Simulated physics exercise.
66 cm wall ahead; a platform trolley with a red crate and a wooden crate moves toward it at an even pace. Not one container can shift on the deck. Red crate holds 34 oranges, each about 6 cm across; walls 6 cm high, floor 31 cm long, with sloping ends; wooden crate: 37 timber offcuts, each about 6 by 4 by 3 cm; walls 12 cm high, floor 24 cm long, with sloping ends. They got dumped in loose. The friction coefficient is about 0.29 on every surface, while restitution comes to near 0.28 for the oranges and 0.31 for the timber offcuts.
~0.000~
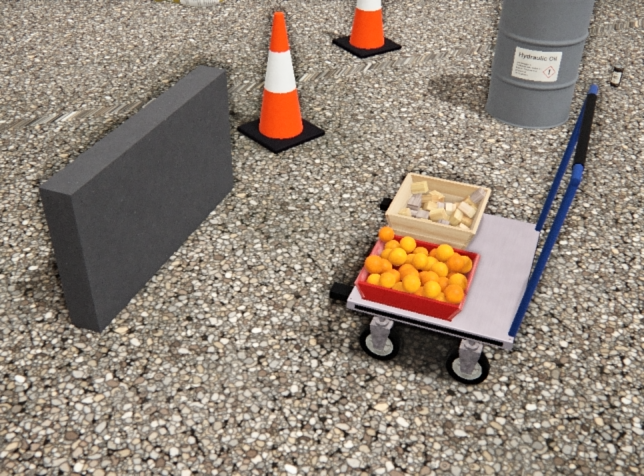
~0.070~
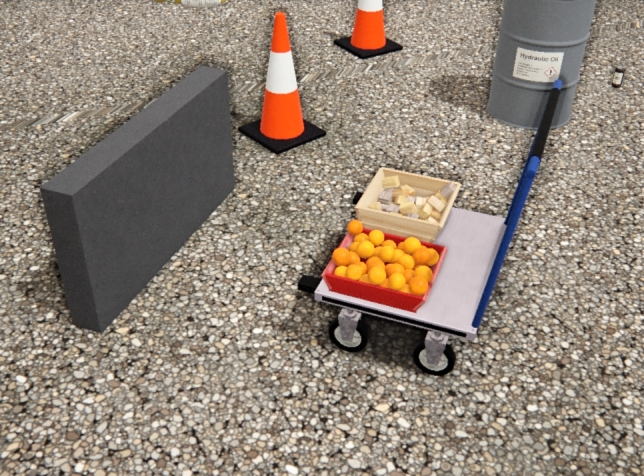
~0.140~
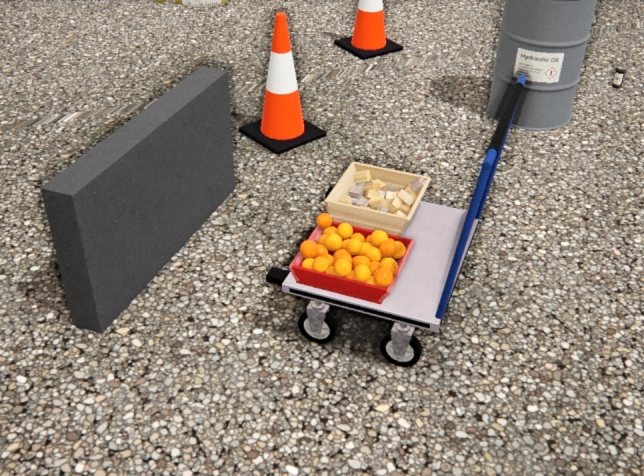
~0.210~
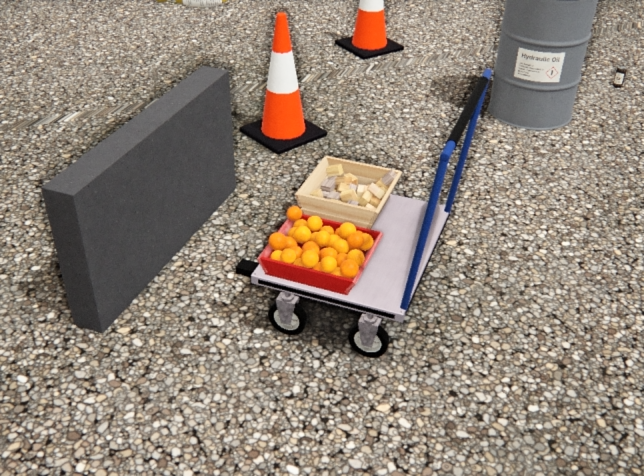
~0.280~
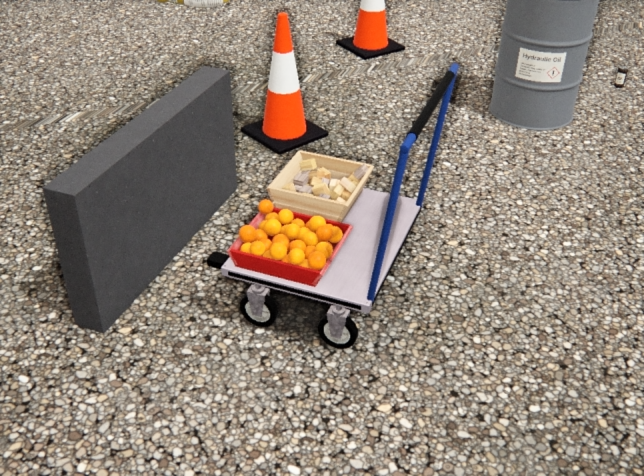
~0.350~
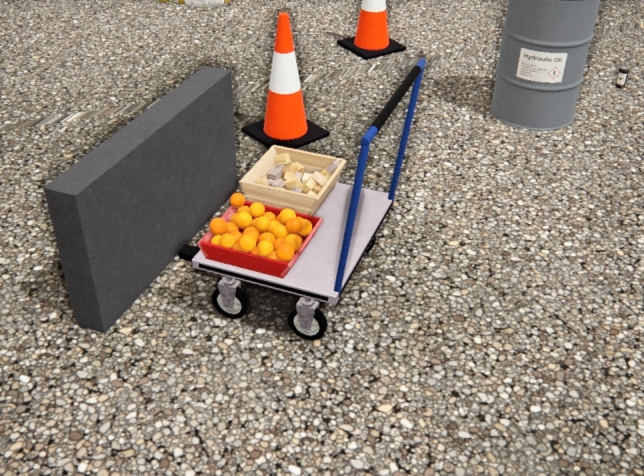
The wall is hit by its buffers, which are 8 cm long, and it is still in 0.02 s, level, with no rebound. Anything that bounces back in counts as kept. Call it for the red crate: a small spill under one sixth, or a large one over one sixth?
A large spill.
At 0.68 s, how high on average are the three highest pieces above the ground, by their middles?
Their middles sit some 48 cm up.
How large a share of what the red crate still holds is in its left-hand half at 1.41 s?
70 percent, give or take.
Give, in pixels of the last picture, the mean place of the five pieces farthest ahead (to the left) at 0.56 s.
The leading five average out near (167, 199).
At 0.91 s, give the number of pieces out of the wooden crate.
About, wooden crate: 0.
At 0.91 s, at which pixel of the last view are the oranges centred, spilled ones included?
Near (189, 218).
After 0.46 s, contact with the wall.
After 0.56 s, red crate 32 in, 2 out and wooden crate 37 in, 0 out.
After 0.68 s, red crate 24 in, 10 out and wooden crate 37 in, 0 out.
After 0.91 s, red crate 23 in, 11 out and wooden crate 37 in, 0 out.
Outcome (at 1.41 s), red crate 23 in, 11 out and wooden crate 37 in, 0 out. Asked share, 11 of 34, 32 per cent.
